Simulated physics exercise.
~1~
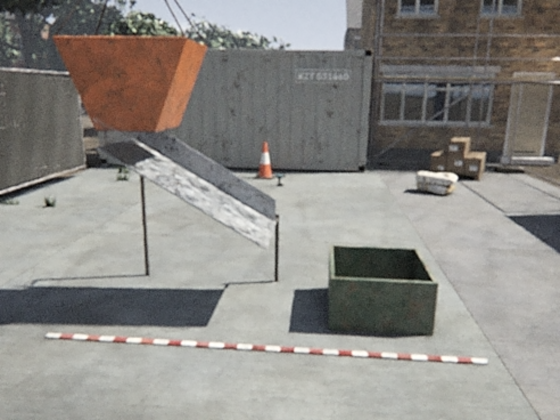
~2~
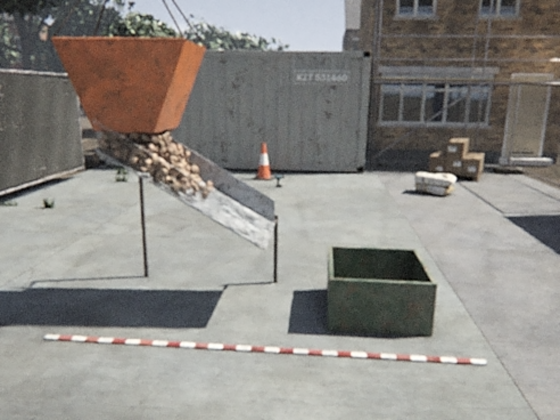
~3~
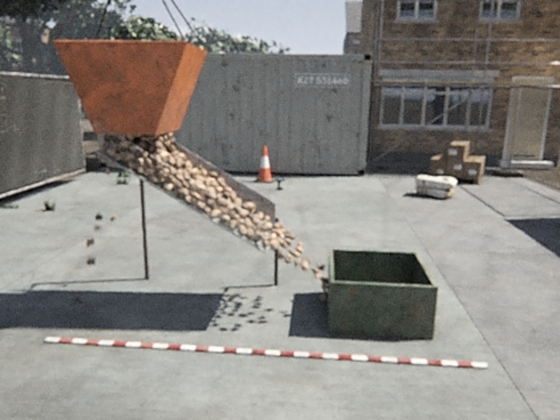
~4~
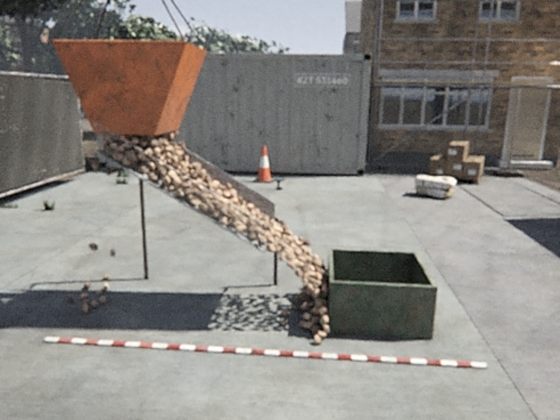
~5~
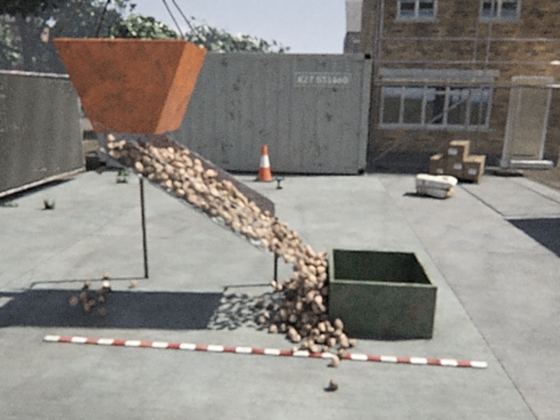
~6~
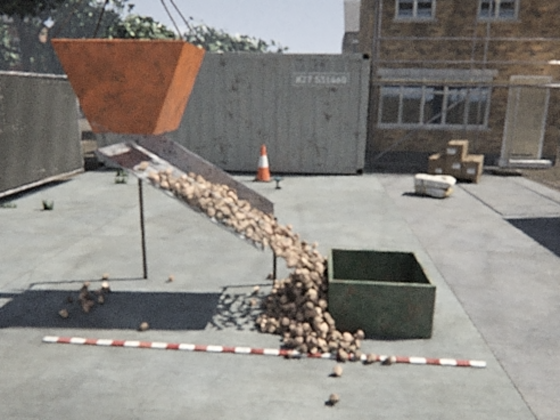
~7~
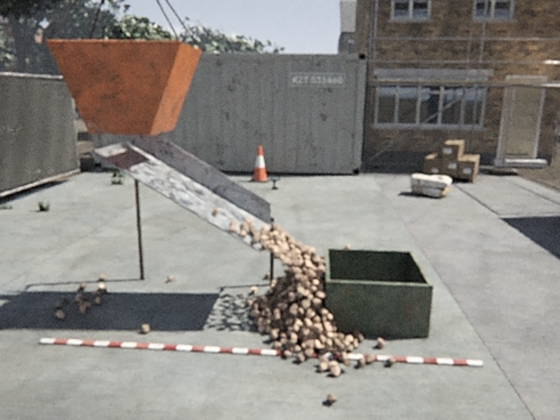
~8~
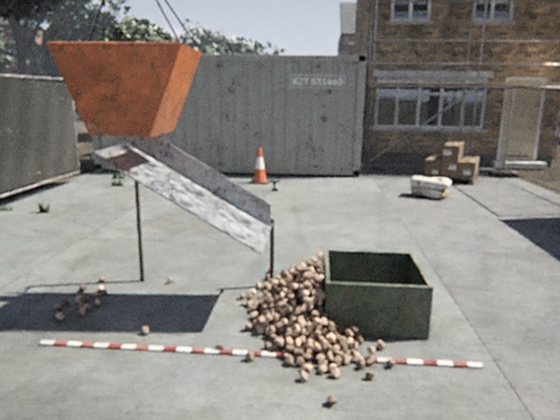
Orange skip dropping brown stones down a fixed sloping steel chute, the stones piling up on concrete left of a green bin.
